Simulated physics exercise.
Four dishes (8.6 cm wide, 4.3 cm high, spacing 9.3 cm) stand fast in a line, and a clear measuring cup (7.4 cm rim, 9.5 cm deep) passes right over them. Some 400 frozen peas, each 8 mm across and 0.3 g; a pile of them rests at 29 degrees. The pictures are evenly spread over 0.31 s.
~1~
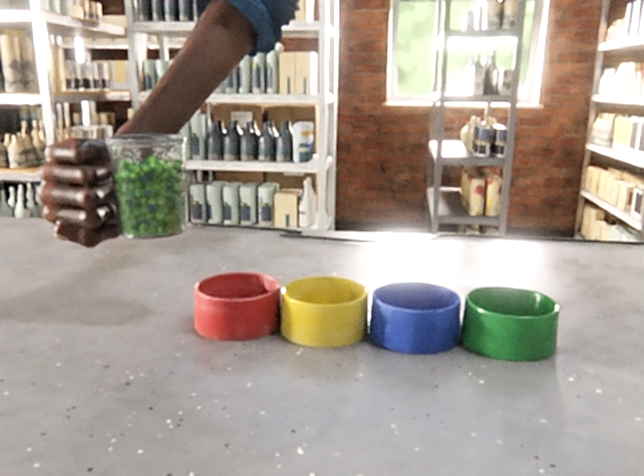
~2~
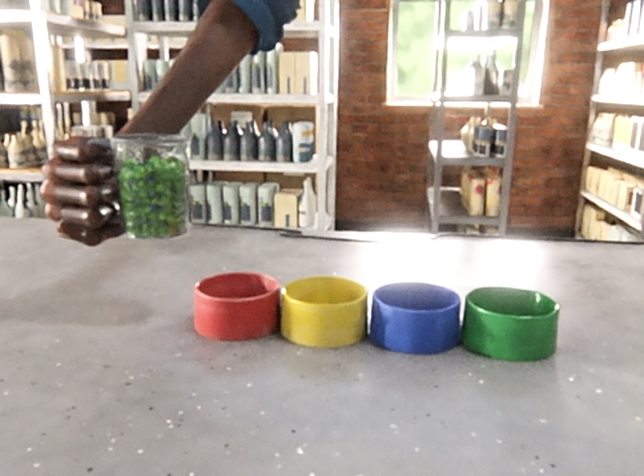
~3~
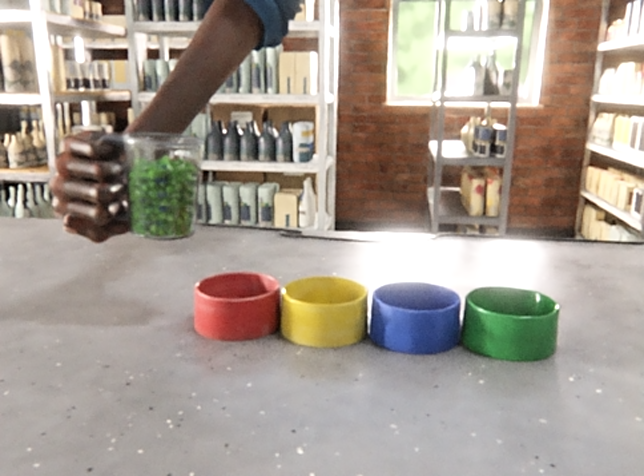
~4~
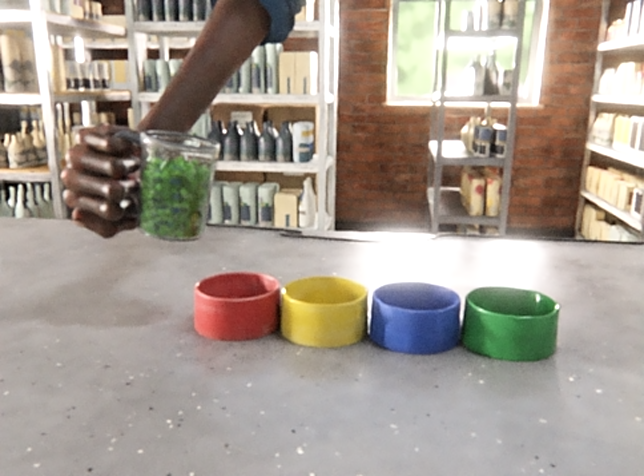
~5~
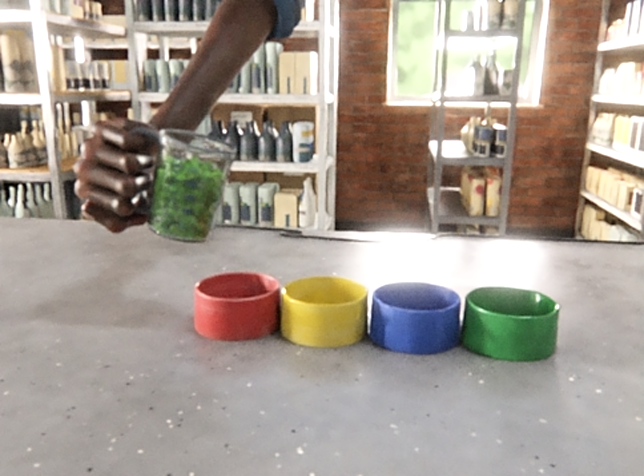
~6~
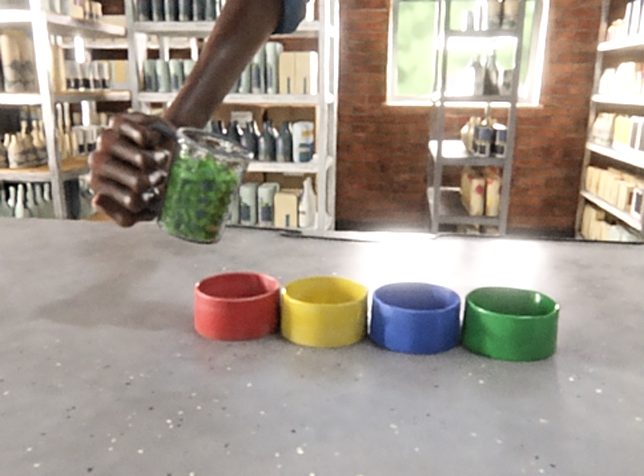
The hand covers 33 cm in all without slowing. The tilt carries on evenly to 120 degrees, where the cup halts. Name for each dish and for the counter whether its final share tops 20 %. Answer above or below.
Red dish: Below; blue dish: Below; green dish: Above; yellow dish: Below; on the counter: Above.
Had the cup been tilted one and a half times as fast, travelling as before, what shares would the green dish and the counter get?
In that case green 50, counter 10.
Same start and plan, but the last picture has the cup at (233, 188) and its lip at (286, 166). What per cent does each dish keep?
Red 0; blue 0; green 60; yellow 0.
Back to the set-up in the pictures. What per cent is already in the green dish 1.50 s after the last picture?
Some 70 per cent.
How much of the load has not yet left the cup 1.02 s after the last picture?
About 95 per cent.
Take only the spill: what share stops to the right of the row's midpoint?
Some 100 per cent.
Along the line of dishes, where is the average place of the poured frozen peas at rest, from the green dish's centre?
Some 5 cm to the right.
Then, 0.61 s after the last picture, tilt 67 degrees; cup holds 100 %.
Then, 1.02 s after the last picture, tilt 99 degrees; cup holds 95 %, green 5 %.
Then, 1.50 s after the last picture, tilt 120 degrees; cup holds 5 %, green 70 %.
In the end, red 0 %, blue 0 %, green 70 %, yellow 0 %, counter 30 %.
